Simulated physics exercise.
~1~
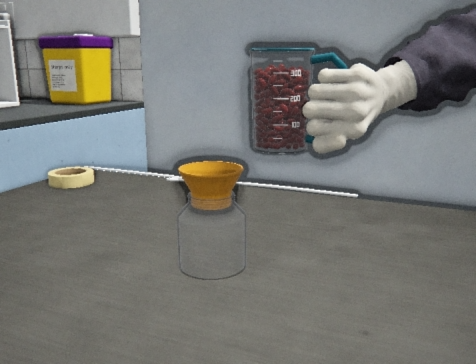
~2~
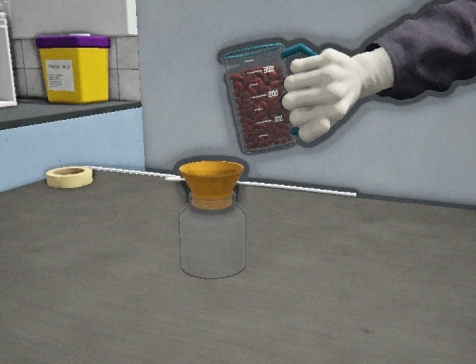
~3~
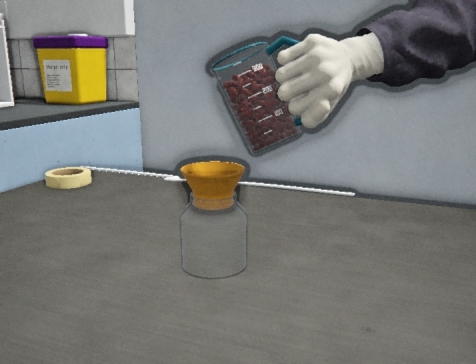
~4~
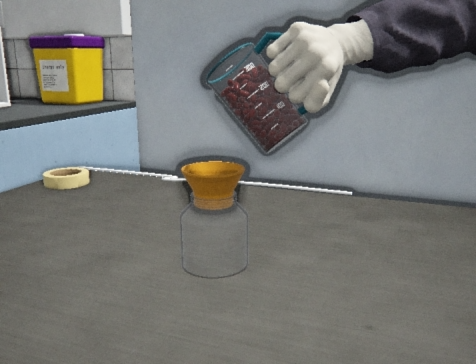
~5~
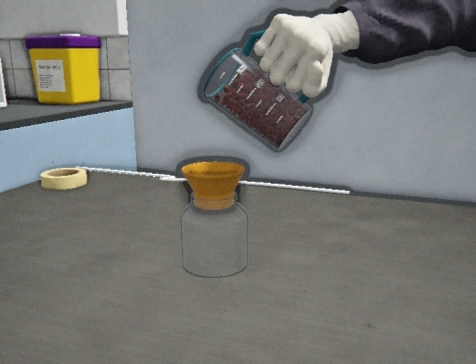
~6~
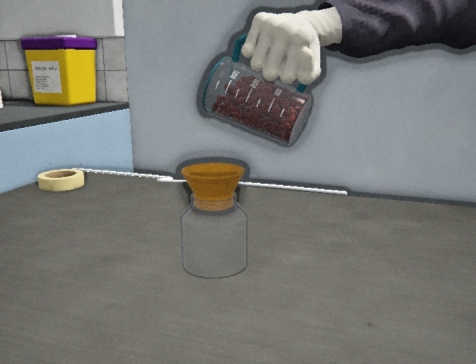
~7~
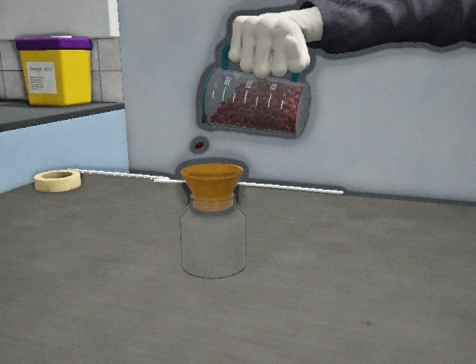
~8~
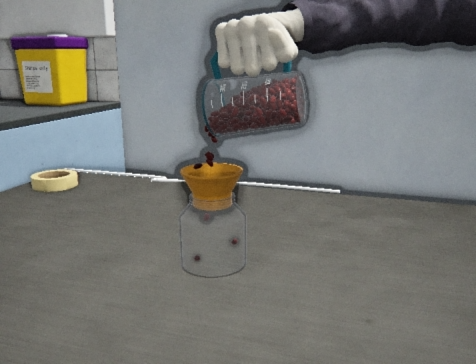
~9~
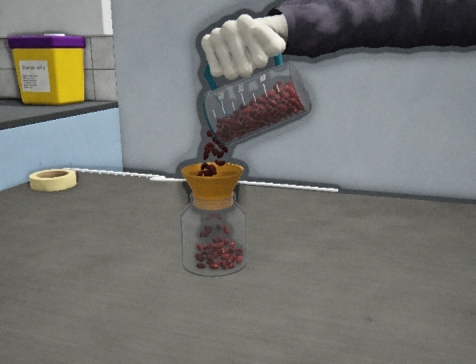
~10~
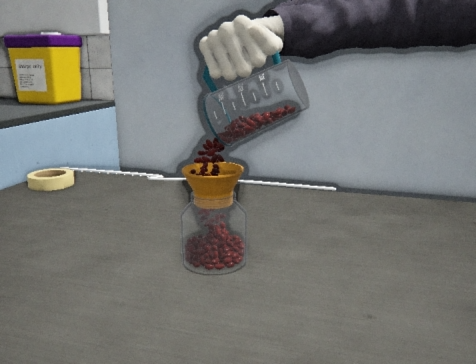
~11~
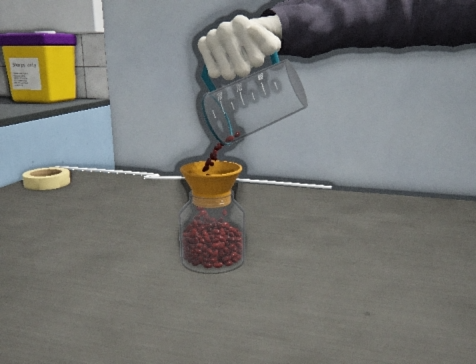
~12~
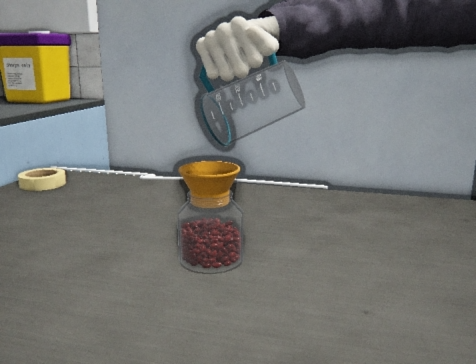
On a grey worktop, a white-gloved hand gradually tipped a clear measuring cup of dark red beans over an orange funnel set in a glass jar, and the beans tumbled through until the cup was empty and all of them lay in the jar.
